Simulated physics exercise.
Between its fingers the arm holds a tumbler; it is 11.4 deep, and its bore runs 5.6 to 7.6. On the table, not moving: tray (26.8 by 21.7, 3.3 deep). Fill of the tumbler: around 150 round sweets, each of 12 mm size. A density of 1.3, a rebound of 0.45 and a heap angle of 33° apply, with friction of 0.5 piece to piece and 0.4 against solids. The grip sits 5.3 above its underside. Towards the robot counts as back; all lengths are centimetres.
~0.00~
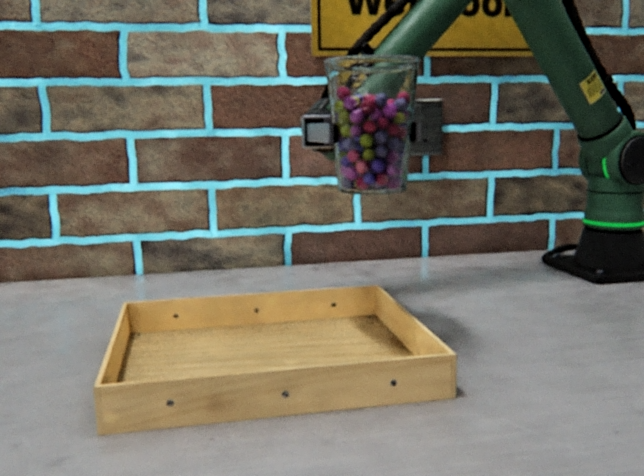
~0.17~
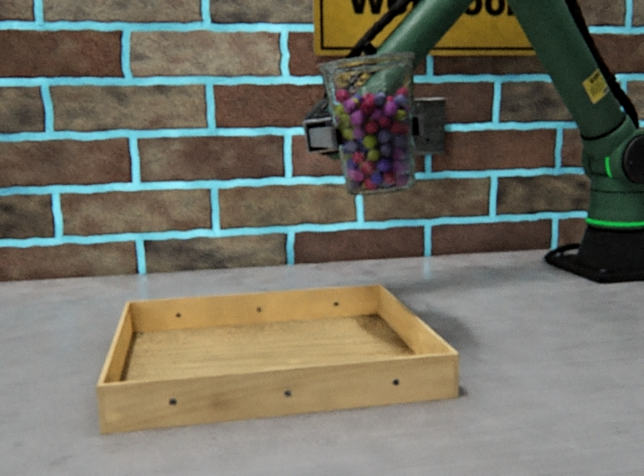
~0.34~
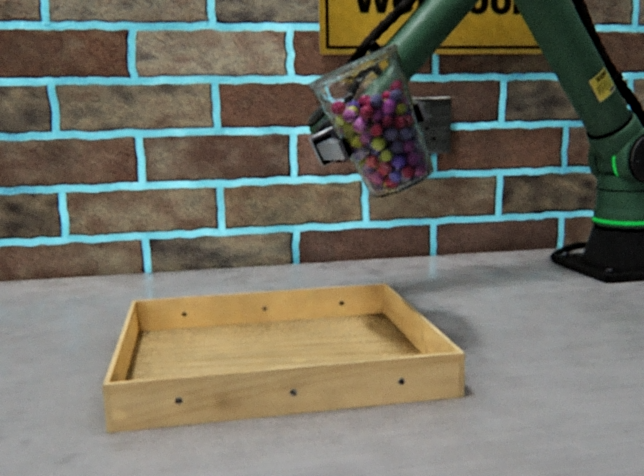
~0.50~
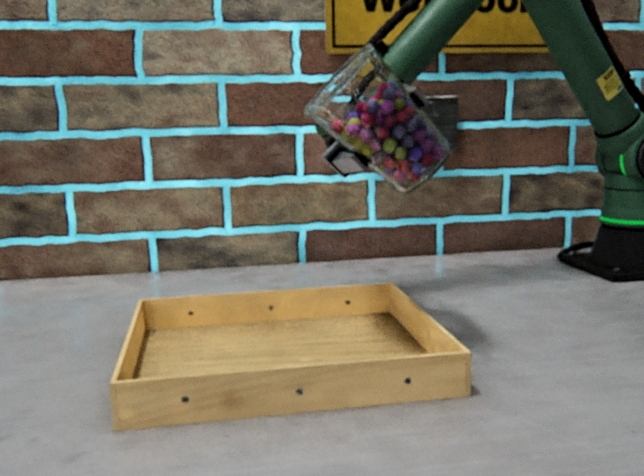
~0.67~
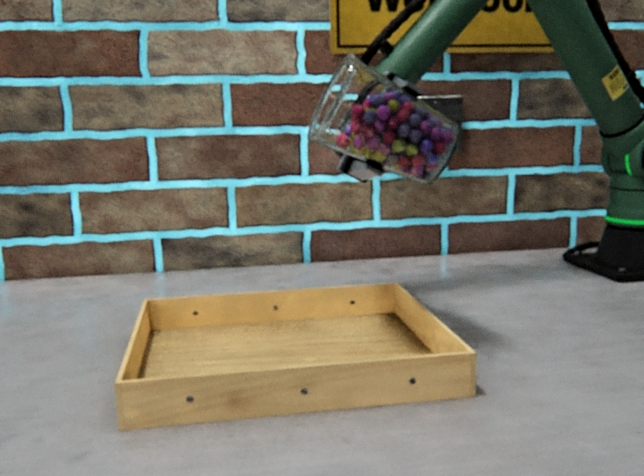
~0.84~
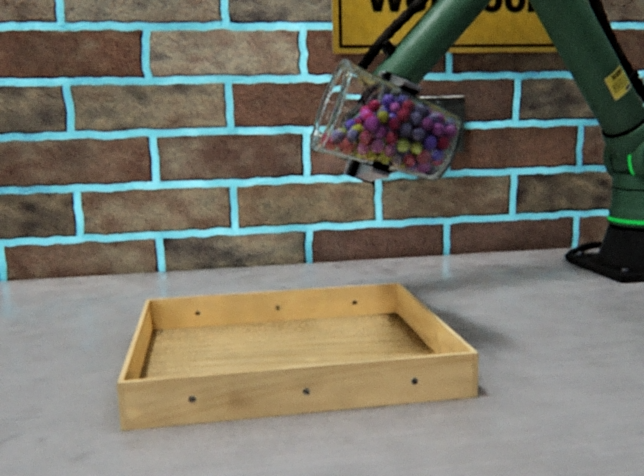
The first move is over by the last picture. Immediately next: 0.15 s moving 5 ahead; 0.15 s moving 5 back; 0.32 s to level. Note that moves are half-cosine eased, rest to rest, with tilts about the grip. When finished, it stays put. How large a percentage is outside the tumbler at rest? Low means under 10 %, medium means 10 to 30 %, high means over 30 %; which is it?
It is medium.
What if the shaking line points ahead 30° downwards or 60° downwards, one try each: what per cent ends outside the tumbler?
It comes to around 5 per cent on the first try and around 0 per cent on the second.
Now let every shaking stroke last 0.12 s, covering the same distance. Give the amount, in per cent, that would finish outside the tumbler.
30 %.
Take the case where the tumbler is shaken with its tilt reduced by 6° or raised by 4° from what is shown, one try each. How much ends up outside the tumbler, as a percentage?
Estimates: 10 % then 25 %.
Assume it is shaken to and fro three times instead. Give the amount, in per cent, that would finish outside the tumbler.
I'd expect close to 40 per cent then.
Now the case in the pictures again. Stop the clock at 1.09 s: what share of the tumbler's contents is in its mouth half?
My estimate is near 60 per cent.
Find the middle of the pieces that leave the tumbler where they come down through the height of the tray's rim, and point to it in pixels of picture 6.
Centre: About (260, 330).
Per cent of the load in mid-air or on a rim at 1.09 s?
Roughly 6 per cent.
After 1.09 s, tilted 69° forward, highest piece 23 above the table; 144 in the tumbler, 9 in flight or on a rim.
After 1.34 s, tilted 23° forward, highest piece 26 above the table; 129 in the tumbler, 21 in the tray, 3 in flight or on a rim.
After 1.66 s, level, highest piece 25 above the table; 128 in the tumbler, 24 in the tray, 1 in flight or on a rim.
After 2.71 s, level, highest piece 25 above the table; 128 in the tumbler, 25 in the tray.
In the end, 128 in the tumbler, 25 in the tray. That is 16 % outside the tumbler.
